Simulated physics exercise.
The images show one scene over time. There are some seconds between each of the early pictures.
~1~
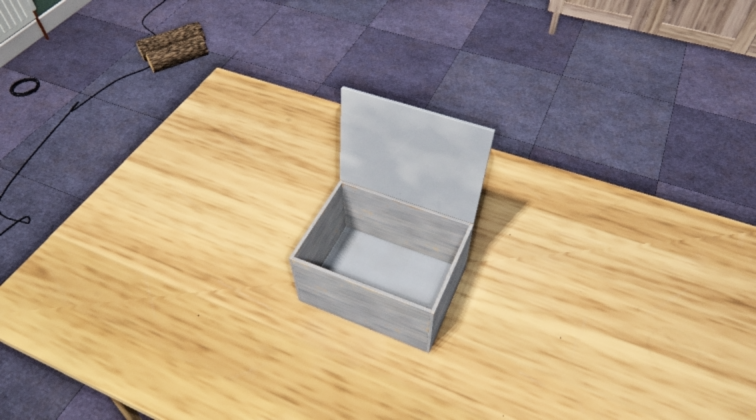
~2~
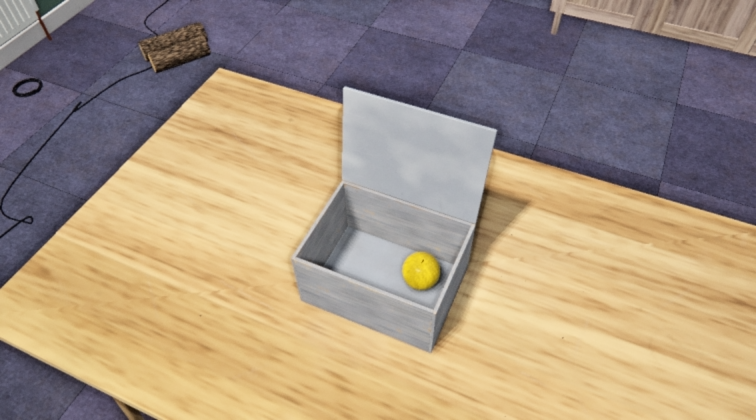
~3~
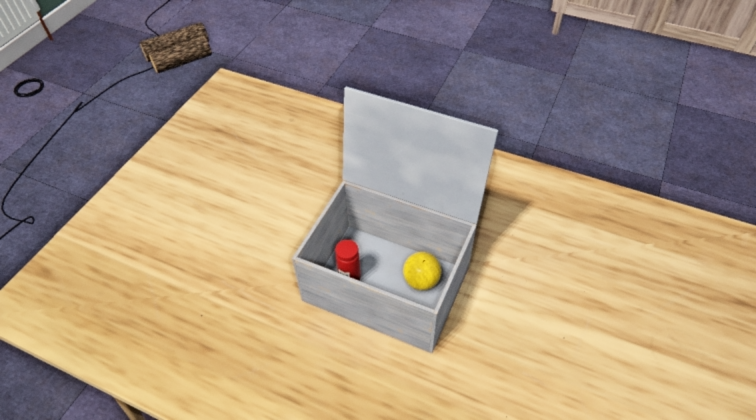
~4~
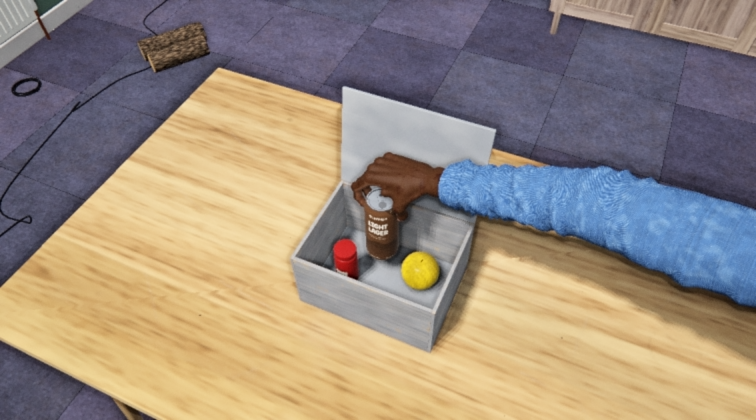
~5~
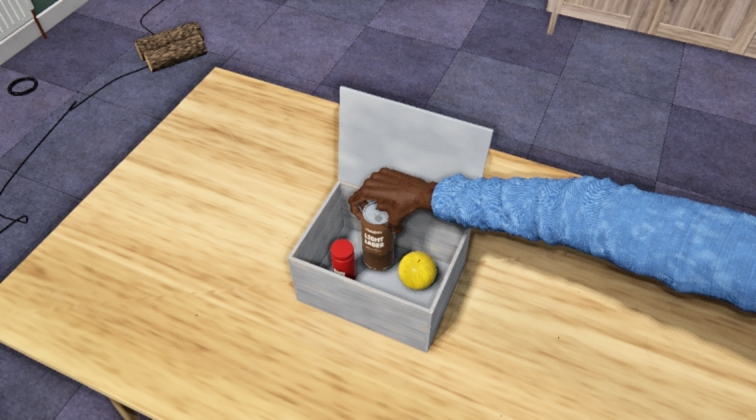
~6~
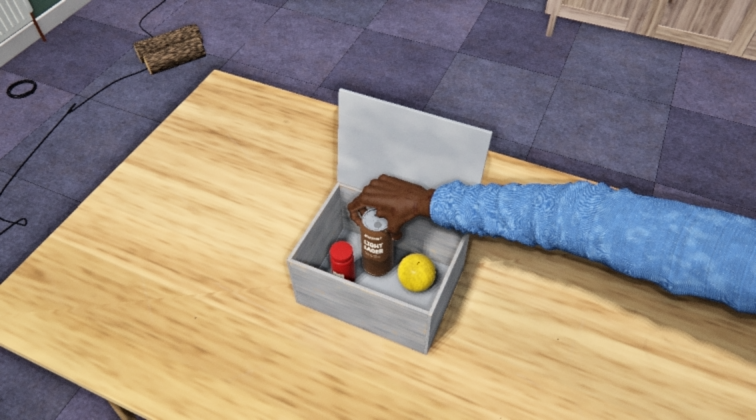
A yellow ball-like fruit and then a red shaker appear inside an open grey box, its lid raised at the back, on a pale wooden table seen from above in a room with purple-grey carpet tiles. A hand in a fluffy blue sleeve, reaching from the right, lowers a brown can between them, behind the shaker. The view barely shifts.
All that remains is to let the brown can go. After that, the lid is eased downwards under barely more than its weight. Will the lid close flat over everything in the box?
No.
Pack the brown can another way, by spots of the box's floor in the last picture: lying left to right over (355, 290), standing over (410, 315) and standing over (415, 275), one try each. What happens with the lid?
Try one: Closed. Try two: Not closed. Try three: Closed.
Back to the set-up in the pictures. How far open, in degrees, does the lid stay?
Some 25°.
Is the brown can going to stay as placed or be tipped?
Looking at the last picture, it is left as set.
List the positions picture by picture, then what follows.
In the first picture, the last thing is not in view yet.
In the second picture, the last thing is not in view yet.
In the third picture, the last thing is not in view yet; red shaker (348, 263).
The fourth picture shows on its way; brown can (382, 226); red shaker (347, 263).
The fifth picture shows on its way; brown can (378, 238); red shaker (344, 263).
The sixth picture shows in place under the hand; brown can (377, 244); red shaker (343, 265).
Then, 1.10 s later than the last frame, lid starting down.
Then, 1.60 s later than the last frame, lid 57° above the rim.
Then, 1.90 s later than the last frame, lid 35° above the rim.
When it is over, lid 24° above the rim; all 3 as before. End places, in pixels of the last picture, brown can near (377, 244).
